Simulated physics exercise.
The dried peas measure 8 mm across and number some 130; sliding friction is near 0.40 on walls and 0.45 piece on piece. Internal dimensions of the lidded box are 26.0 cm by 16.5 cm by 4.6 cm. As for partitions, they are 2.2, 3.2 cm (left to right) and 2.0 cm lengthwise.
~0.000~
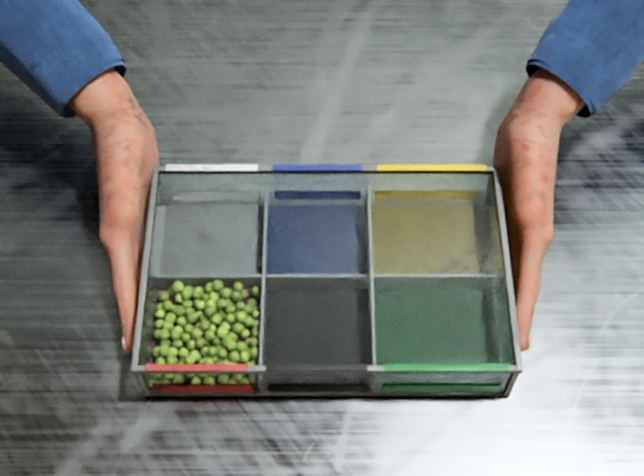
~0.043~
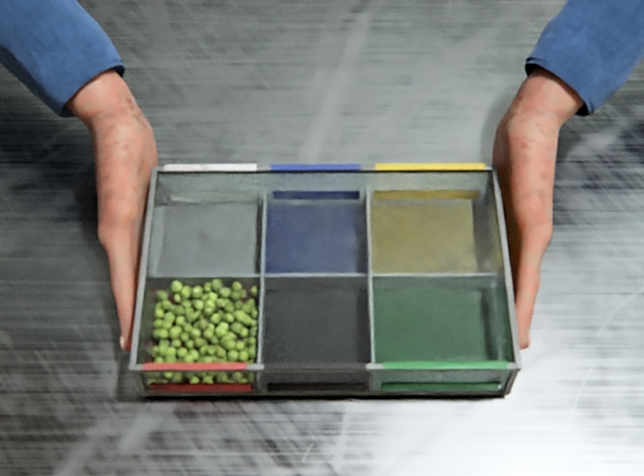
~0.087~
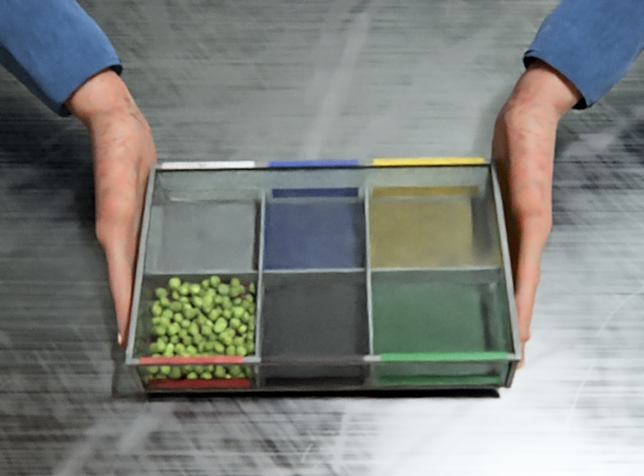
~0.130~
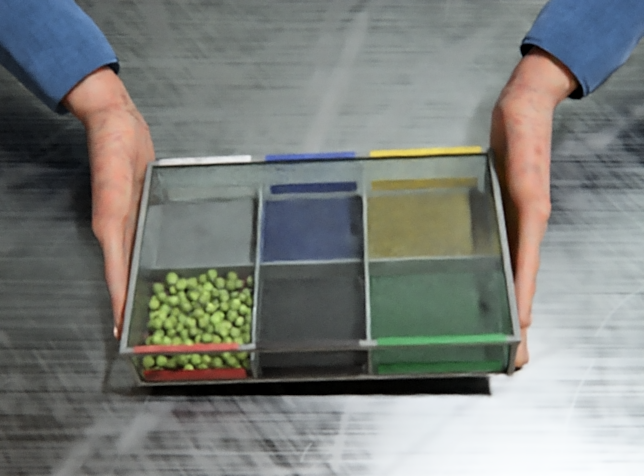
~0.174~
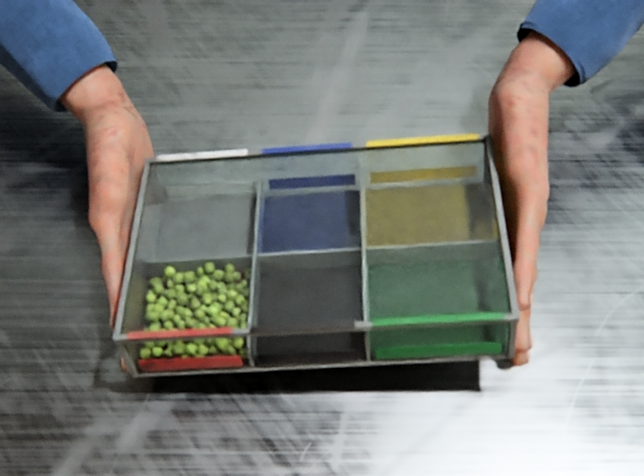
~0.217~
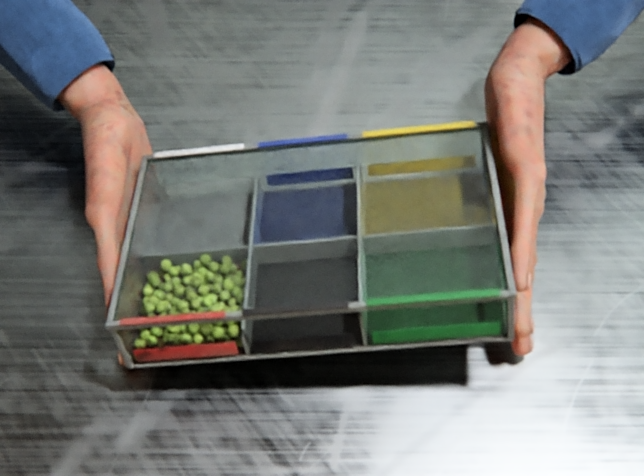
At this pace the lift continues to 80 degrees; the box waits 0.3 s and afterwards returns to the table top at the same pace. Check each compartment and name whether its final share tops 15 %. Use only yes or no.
Red: Yes; blue: No; green: No; yellow: No; white: Yes; black: No.
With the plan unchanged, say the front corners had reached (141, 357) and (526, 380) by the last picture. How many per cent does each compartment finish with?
So it works out as red at 45 percent, blue at 0 percent, green at 10 percent, yellow at 0 percent, white at 0 percent and black at 45 percent.
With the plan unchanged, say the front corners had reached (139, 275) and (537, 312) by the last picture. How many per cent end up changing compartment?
I'd say close to 75 in a hundred.
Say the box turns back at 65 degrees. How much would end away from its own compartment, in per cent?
I'd say close to 20 percent.
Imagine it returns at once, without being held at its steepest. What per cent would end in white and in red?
White 50; red 50.
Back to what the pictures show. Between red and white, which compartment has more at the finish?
That would be the white compartment.
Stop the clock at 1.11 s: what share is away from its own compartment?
About 35 percent.
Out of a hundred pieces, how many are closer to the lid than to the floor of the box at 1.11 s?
Something like 30 percent of the pieces.
Then, at 1.11 s, tilt 80 degrees; red 65 %, white 35 %.
Then, at 1.71 s, tilt 42 degrees; red 45 %, white 55 %.
Then, at 2.36 s, tilt 0 degrees; red 45 %, white 55 %.
At rest (2.8 s), red 45 %, blue 0 %, green 0 %, yellow 0 %, white 55 %, black 0 %.
